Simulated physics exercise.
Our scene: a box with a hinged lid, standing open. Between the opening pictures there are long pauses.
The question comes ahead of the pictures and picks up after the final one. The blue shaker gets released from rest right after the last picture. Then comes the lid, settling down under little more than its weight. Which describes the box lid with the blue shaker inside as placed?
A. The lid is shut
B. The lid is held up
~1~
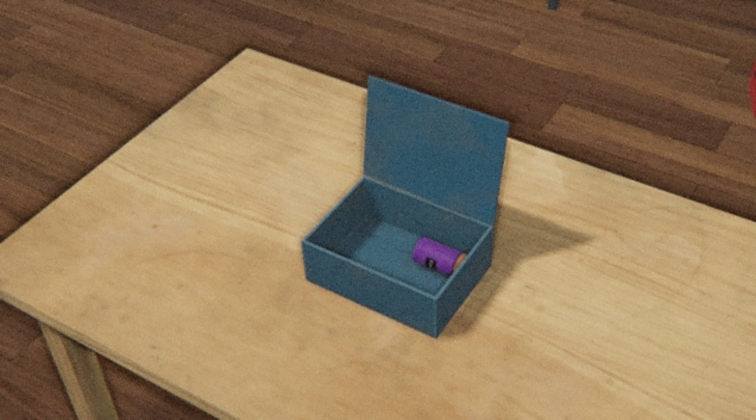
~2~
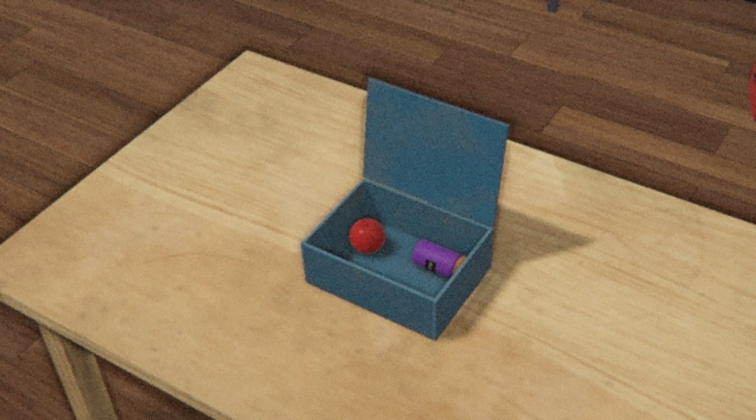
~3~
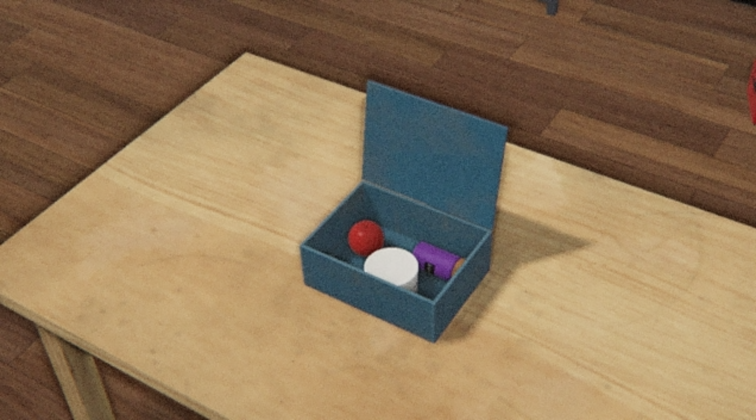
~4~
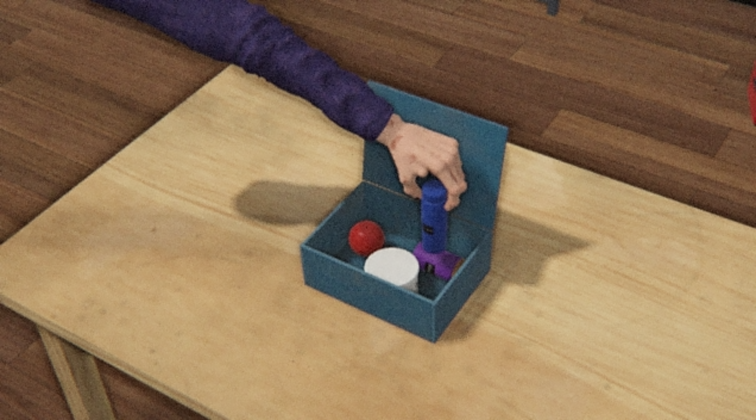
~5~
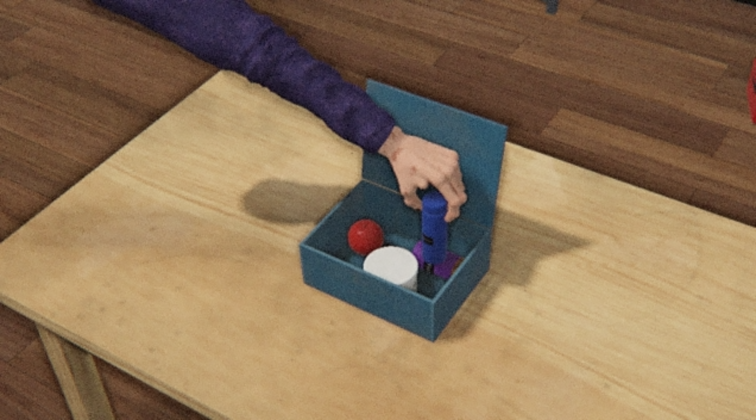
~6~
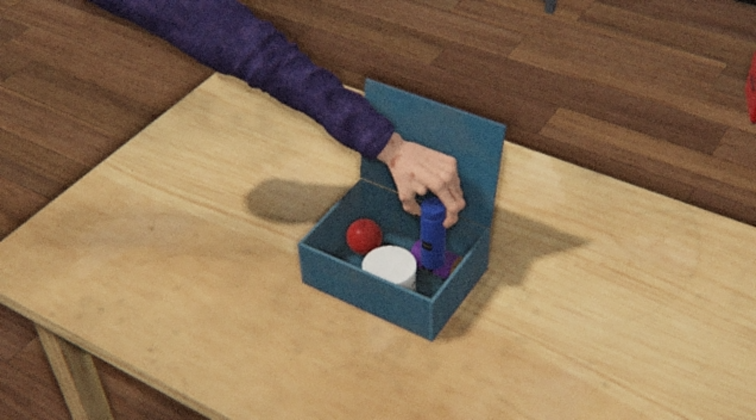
The answer is A.
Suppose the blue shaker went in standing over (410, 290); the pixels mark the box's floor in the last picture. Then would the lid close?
After that, the lid is left gaping.
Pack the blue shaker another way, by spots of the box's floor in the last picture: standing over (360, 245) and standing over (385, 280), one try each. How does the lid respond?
Lid: First try closed, second try open.
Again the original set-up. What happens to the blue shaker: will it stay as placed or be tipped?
Result: The blue shaker leans over.
Then, 0.40 s after the last picture, blue shaker on its side near (440, 283); purple shaker rolled a little.
Then, 1.40 s after the last picture, lid 74° above the rim; blue shaker on its side near (441, 282); purple shaker rolled a little.
Then, 1.70 s after the last picture, lid 46° above the rim; blue shaker on its side near (442, 282); purple shaker rolled a little.
Then, 2.00 s after the last picture, lid 3° above the rim; blue shaker on its side near (442, 283); purple shaker rolled a little.
At rest, lid shut; tipped over in the box, blue shaker; the other 3 in place. Seen from the same camera at the end, blue shaker near (444, 283).
